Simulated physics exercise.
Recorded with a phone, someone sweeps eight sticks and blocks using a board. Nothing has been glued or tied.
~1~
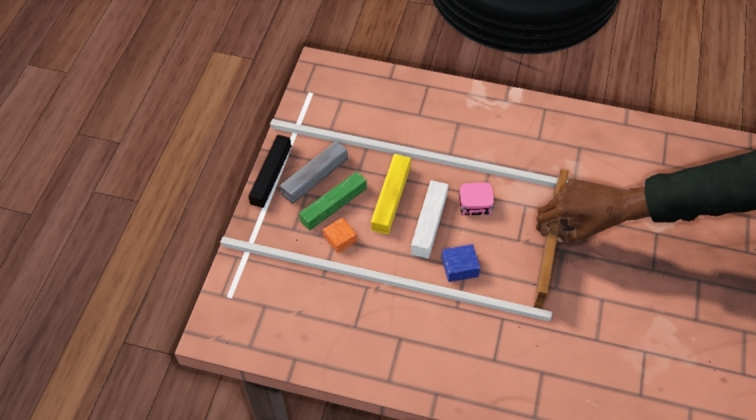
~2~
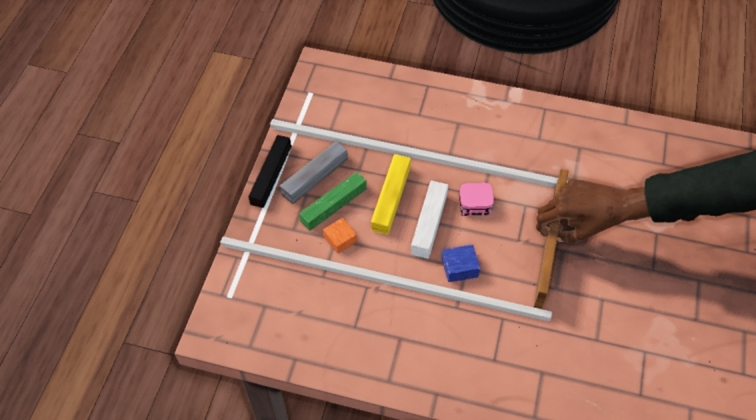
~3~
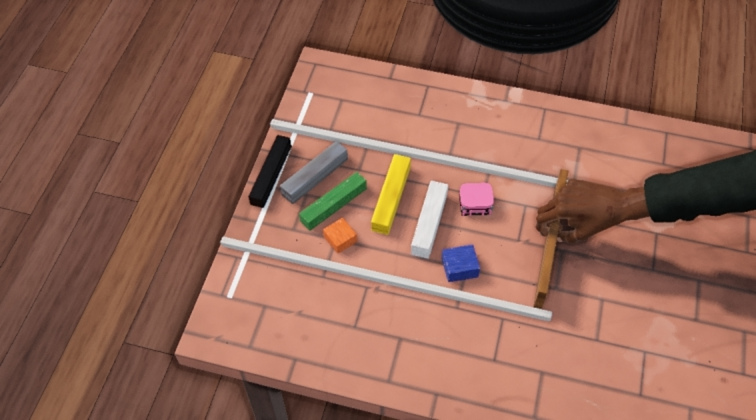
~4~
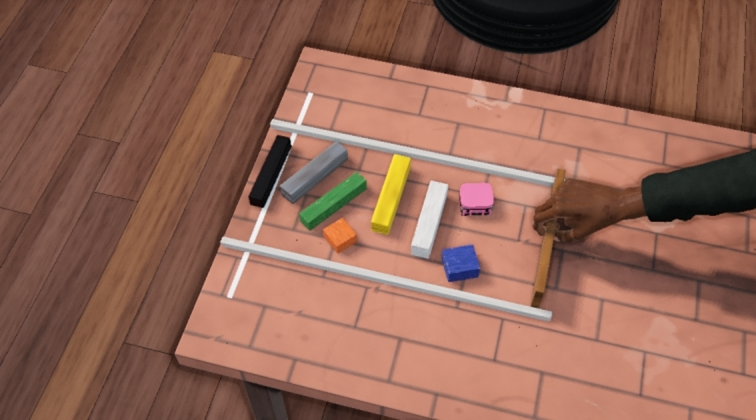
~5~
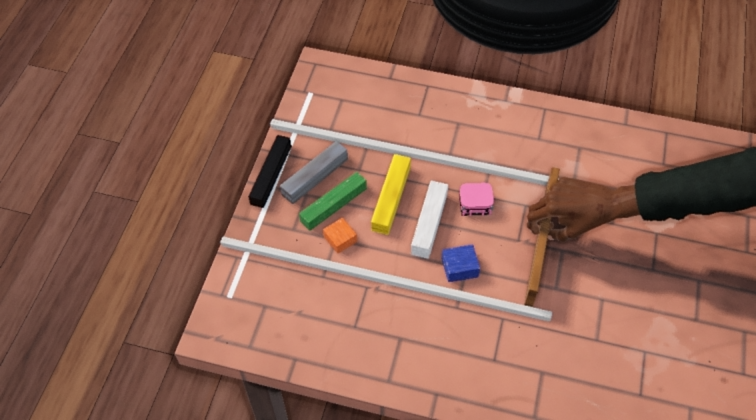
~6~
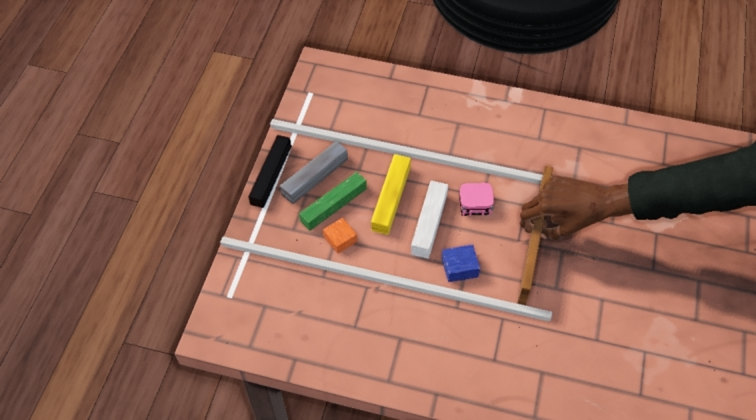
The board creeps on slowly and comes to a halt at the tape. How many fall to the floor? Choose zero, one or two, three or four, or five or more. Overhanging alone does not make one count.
Five or more.
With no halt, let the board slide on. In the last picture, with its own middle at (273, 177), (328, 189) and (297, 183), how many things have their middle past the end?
First 6, next 2, last 4.
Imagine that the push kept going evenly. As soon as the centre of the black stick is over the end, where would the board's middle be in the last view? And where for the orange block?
Estimated middle: (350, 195), and (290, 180) for the other.
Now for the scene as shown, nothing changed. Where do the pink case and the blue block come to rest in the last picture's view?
Around (270, 152) and around (246, 210).
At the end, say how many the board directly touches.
2 in contact.
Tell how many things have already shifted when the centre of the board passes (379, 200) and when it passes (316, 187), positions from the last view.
The number moved is 7 and then 8.
Soon after, none off yet; black stick at rest near (271, 171); grey stick at rest near (315, 172); green bar moving near (330, 200).
In the end, the number that fall off is five or more; gone, white bar, yellow stick, orange block, green bar, grey stick and black stick.
